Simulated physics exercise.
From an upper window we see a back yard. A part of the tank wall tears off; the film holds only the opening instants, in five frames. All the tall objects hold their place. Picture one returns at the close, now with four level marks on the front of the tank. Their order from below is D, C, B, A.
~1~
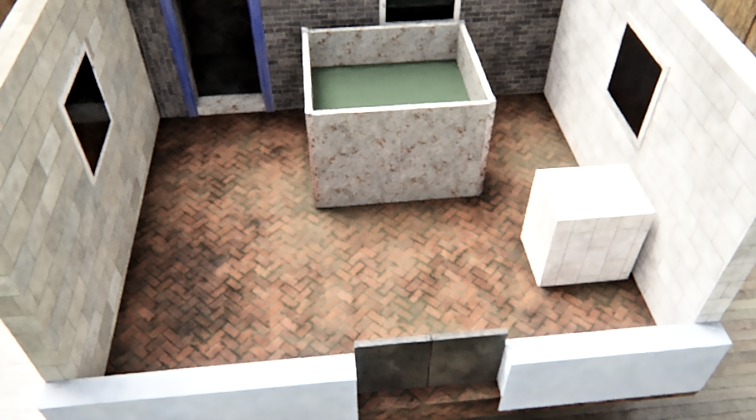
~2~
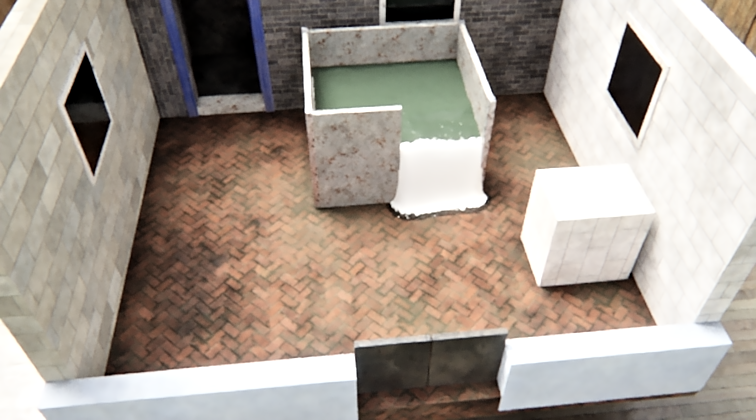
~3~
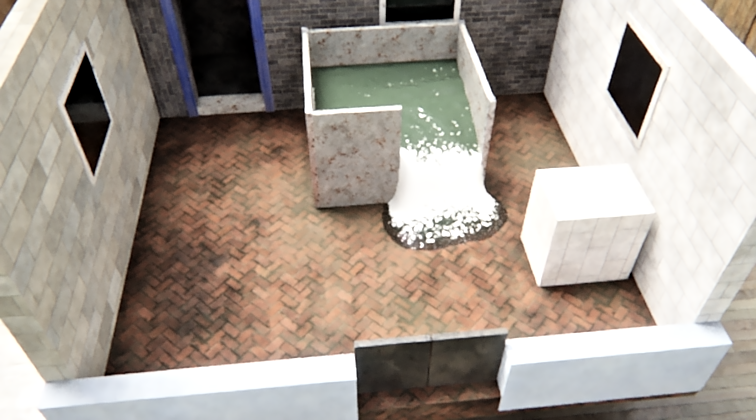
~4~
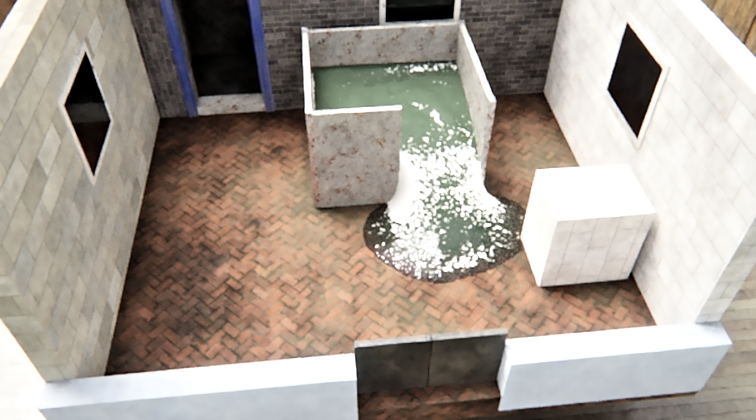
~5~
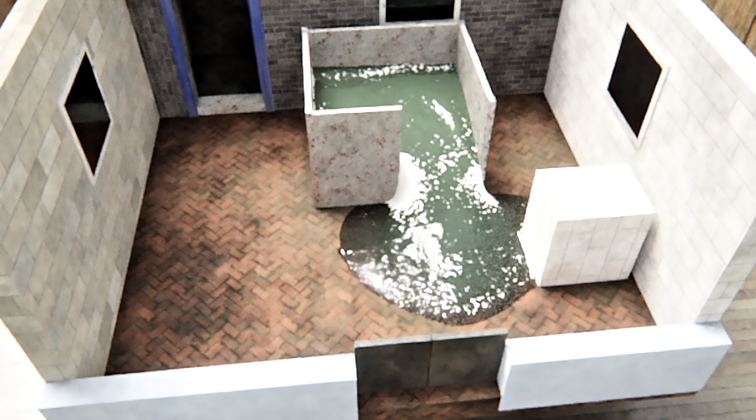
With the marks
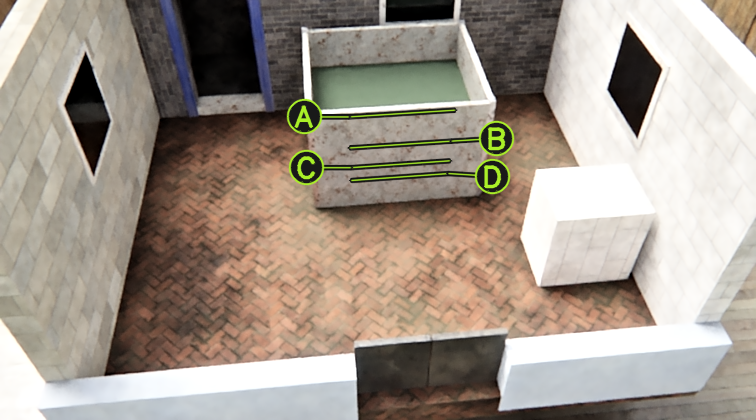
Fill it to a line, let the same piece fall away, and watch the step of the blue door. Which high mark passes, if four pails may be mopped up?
C is the one.
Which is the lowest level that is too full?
Here it is level B.
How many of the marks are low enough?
Two of them.
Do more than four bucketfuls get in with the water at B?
Yes, that goes wrong.
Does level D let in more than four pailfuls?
No.
On the marked copy, A at (402, 113); B at (401, 144); C at (400, 164); D at (400, 177); from the bottom up D, C, B, A.
If A is chosen, dozens of bucketfuls pour in.
If B is chosen, about 8 bucketfuls get in.
If C is chosen, a splash gets over, under a bucket.
If D is chosen, nothing gets over.
